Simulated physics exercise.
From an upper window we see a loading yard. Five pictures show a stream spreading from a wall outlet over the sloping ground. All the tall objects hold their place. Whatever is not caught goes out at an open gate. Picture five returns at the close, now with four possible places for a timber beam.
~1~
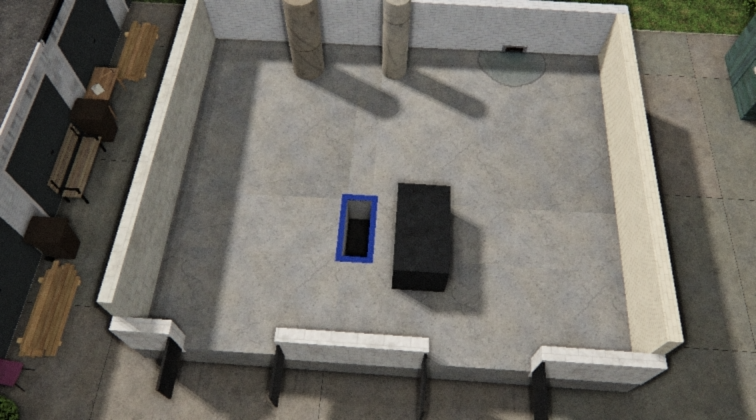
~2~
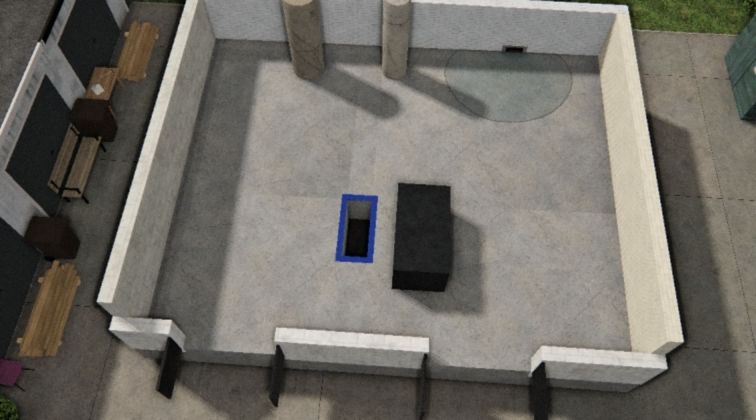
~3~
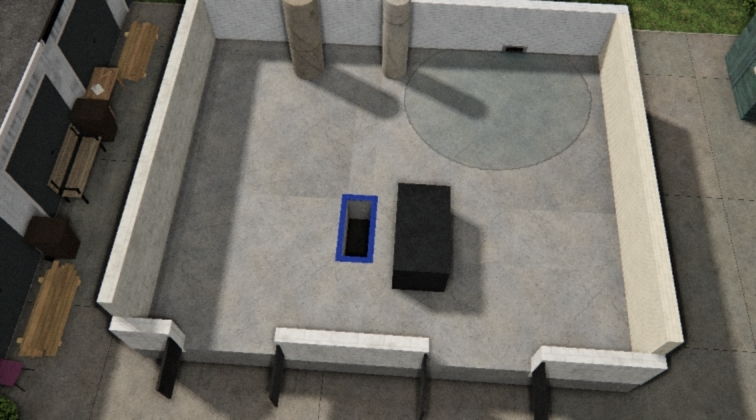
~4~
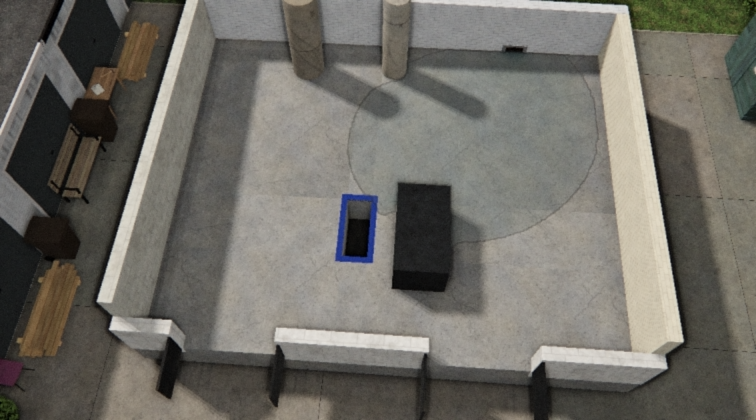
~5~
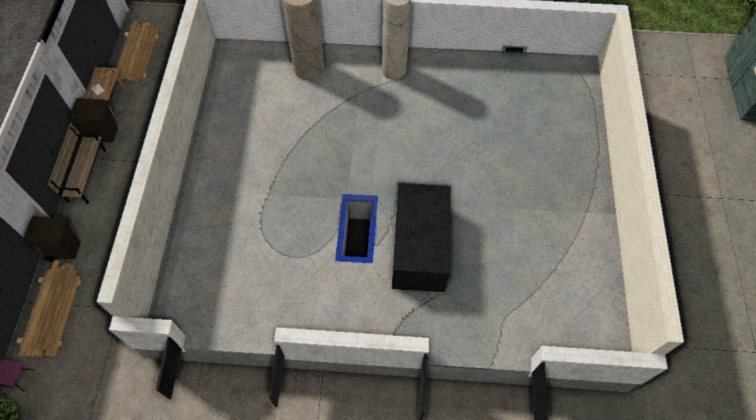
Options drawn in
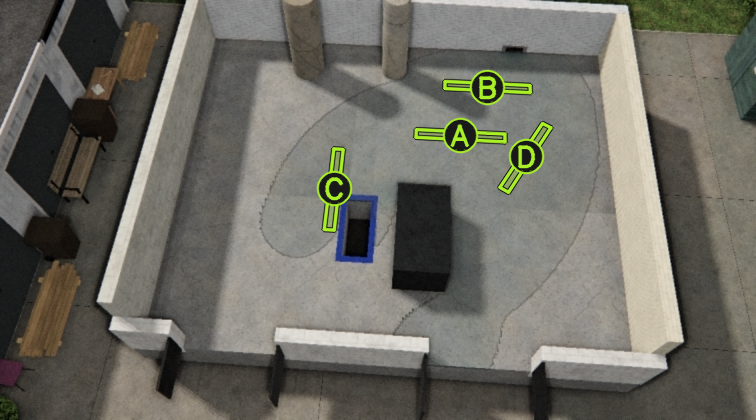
Walled loading yard seen from above, with shallow water spreading from the back wall around a black block and into a blue-edged pit.
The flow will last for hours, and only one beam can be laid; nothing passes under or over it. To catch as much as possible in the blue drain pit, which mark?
Use position C.
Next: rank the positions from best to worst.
The order is C, D, B, A.
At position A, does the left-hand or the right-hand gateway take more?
The left one.
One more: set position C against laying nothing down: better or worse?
Better.
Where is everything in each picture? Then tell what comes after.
Outfall at (514, 49); blue drain pit at (357, 228); open gate at (234, 339); open gate at (478, 355); water covers 2 % of the ground and shows as far out as (483, 69); blue drain pit still dry.
Water covers 7 % of the ground and shows as far out as (511, 120); blue drain pit still dry.
Water covers 17 % of the ground and shows as far out as (455, 157); blue drain pit still dry.
Water covers 31 % of the ground and shows as far out as (374, 201); blue drain pit still dry.
Water covers 46 % of the ground and shows as far out as (271, 235); blue drain pit taking water.
On the marked copy, A from (416, 133) to (504, 137); B from (444, 84) to (530, 89); C from (329, 229) to (338, 149); D from (504, 189) to (546, 125).
For position A, about 8 % of the stream runs into the blue drain pit, about 92 % out by the gates.
For position B, about 12 % of the stream runs into the blue drain pit, about 88 % out by the gates.
For position C, about 47 % of the stream runs into the blue drain pit, about 52 % out by the gates.
For position D, about 32 % of the stream runs into the blue drain pit, about 67 % out by the gates.
